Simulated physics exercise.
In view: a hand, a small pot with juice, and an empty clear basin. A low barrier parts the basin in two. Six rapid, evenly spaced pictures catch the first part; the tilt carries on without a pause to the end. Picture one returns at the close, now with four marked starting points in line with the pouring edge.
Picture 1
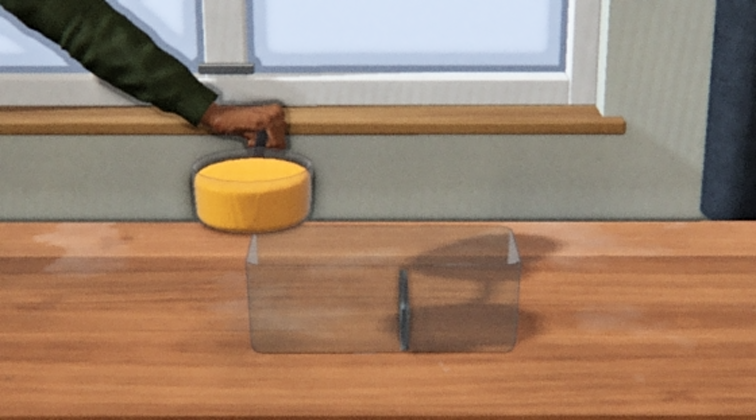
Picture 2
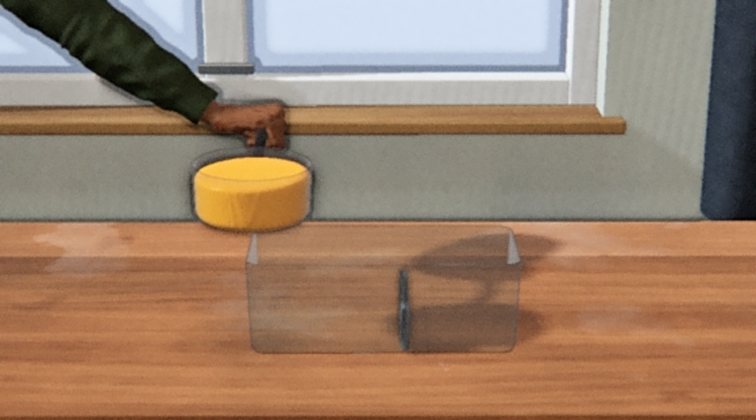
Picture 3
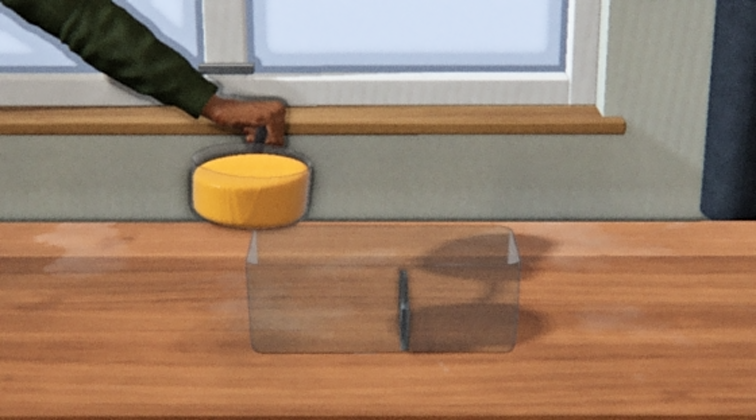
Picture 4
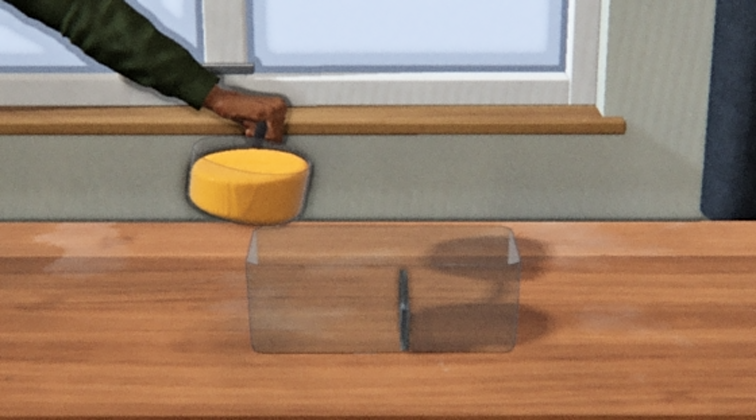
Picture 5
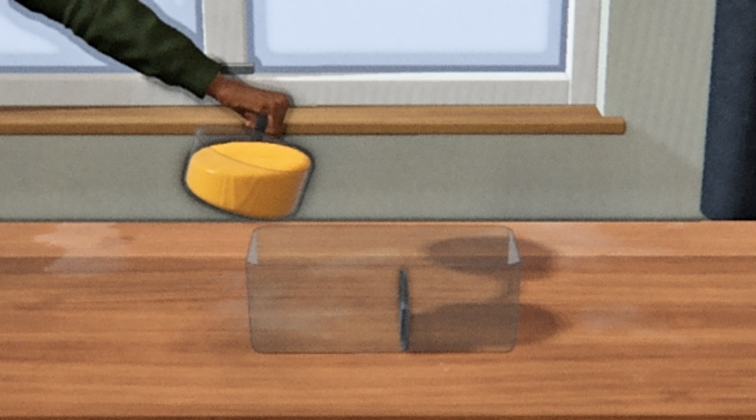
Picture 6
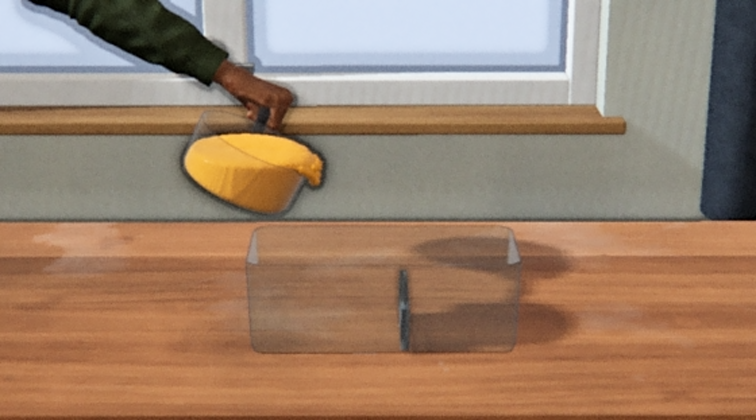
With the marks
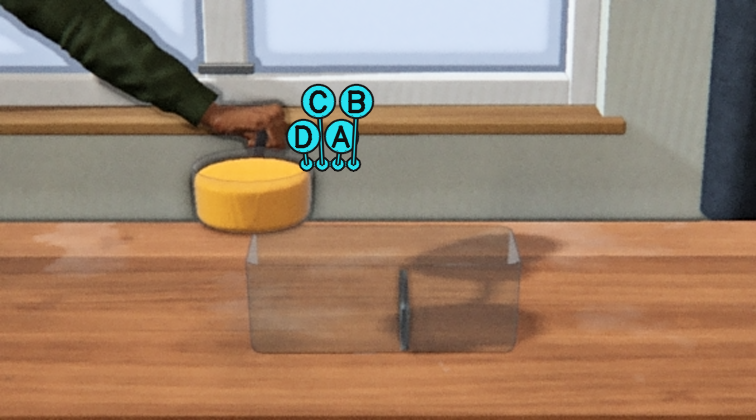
In the video, a hand holds a clear pot of orange-yellow juice above an empty transparent basin with a low divider. The hand gradually tilts the pot to the right, and juice begins to come over its lip.
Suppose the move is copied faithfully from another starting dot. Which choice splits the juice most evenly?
Best: C.
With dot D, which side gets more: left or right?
The left side.
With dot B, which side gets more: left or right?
The right side.
On the marked copy, A at (337, 164); B at (353, 164); C at (322, 164); D at (306, 164).
With A, about 23 % ends left of the wall and 77 % right of it.
With B, about 8 % ends left of the wall and 91 % right of it.
With C, about 49 % ends left of the wall and 50 % right of it.
With D, about 79 % ends left of the wall and 20 % right of it.
